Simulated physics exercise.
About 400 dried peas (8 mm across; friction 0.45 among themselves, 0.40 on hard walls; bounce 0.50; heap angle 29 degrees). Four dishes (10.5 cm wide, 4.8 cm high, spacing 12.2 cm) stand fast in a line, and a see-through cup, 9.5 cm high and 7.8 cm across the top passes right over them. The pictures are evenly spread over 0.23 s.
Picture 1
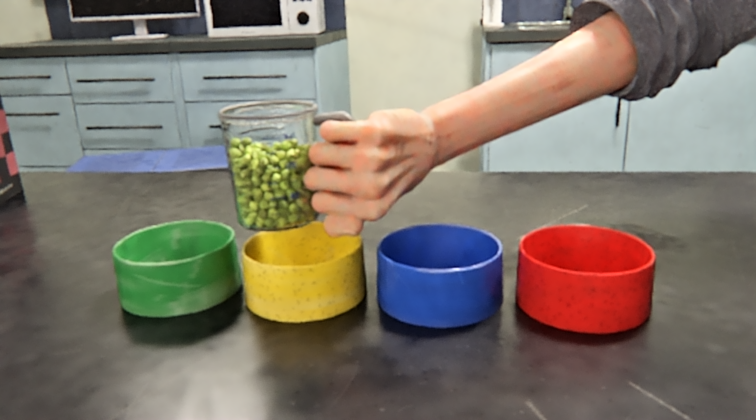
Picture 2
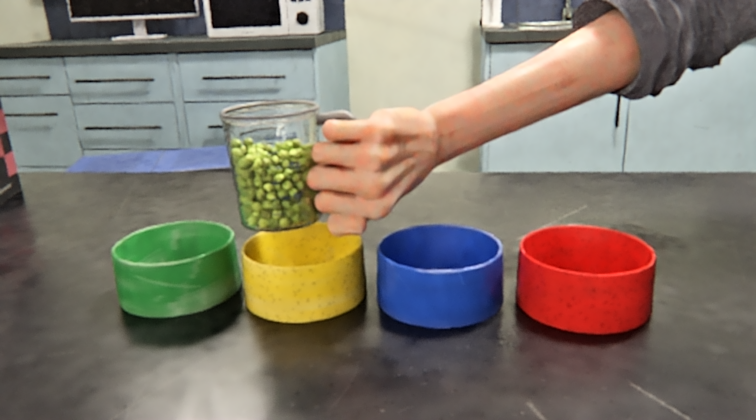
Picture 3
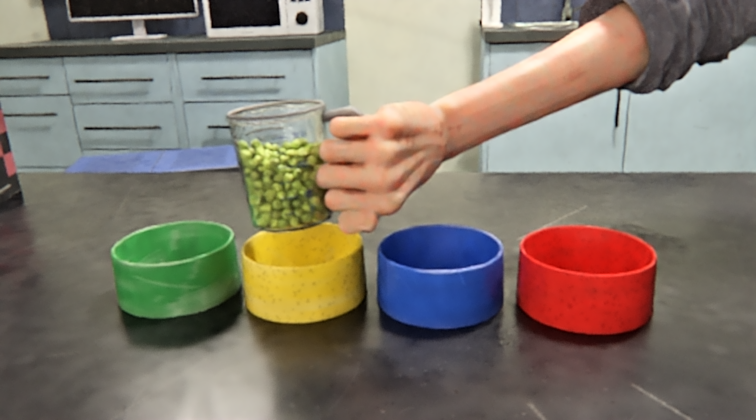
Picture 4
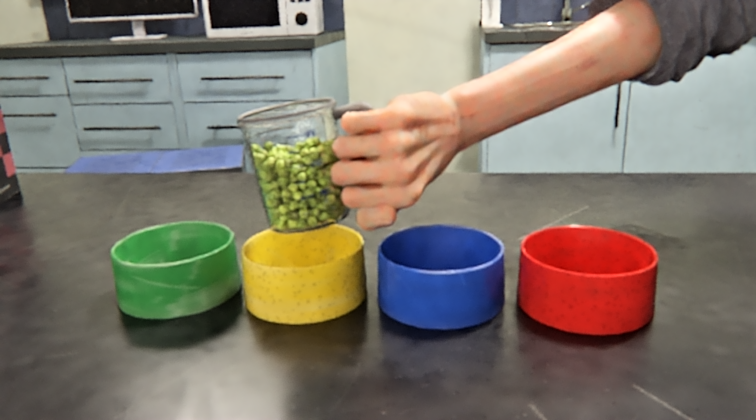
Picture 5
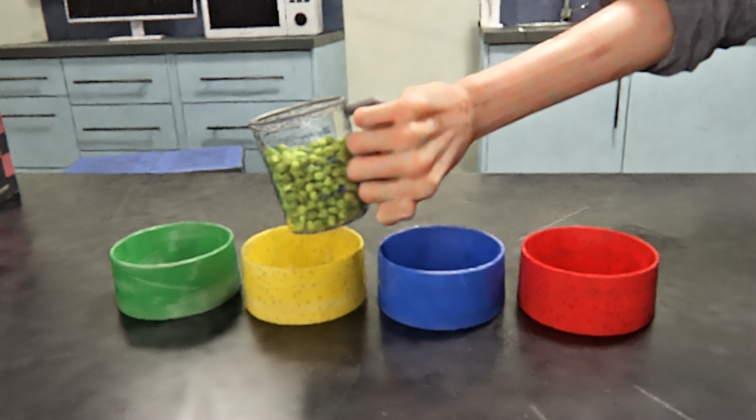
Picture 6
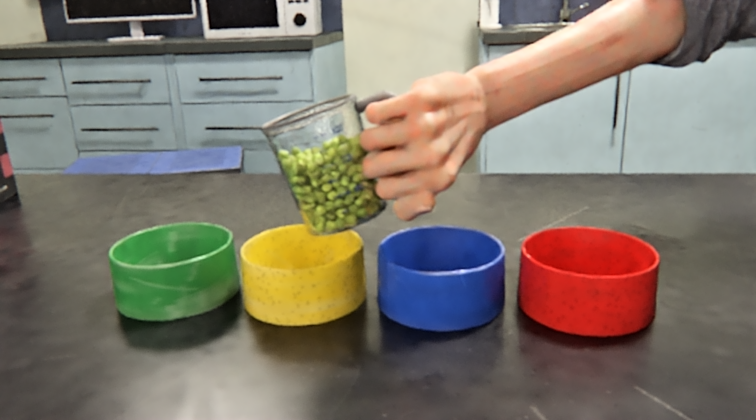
A hand reaching in from the upper right holds a clear cup of green peas by its handle above a dark tabletop, seen from the front and slightly above in a room with pale blue cabinets. Below it, green, yellow, blue and red dishes stand in a row from left to right. The hand moves the cup a short way rightward, gradually tilting its rim to the left, while the view stays practically still.
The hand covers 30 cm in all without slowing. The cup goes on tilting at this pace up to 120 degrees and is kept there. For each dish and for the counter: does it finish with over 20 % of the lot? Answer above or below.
Red: Above, blue: Below, green: Below, yellow: Below, counter: Below.
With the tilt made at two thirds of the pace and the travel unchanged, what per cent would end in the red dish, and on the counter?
In that case red 100; counter 0.
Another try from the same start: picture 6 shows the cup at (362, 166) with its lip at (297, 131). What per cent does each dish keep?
Red 100; blue 0; green 0; yellow 0.
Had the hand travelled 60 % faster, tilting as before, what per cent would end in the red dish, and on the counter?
In that case red 100, counter 0.
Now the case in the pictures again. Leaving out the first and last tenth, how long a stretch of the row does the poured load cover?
Some 6 cm.
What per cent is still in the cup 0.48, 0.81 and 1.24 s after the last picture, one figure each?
About 100, 95, 20.
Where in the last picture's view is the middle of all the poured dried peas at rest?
Around (574, 277).
Then, 0.48 s after the last picture, tilt 66 degrees; cup holds 100 %.
Then, 0.81 s after the last picture, tilt 99 degrees; cup holds 95 %.
Then, 1.24 s after the last picture, tilt 120 degrees; cup holds 20 %, red 80 %.
In the end, red 100 %, blue 0 %, green 0 %, yellow 0 %, counter 0 %.
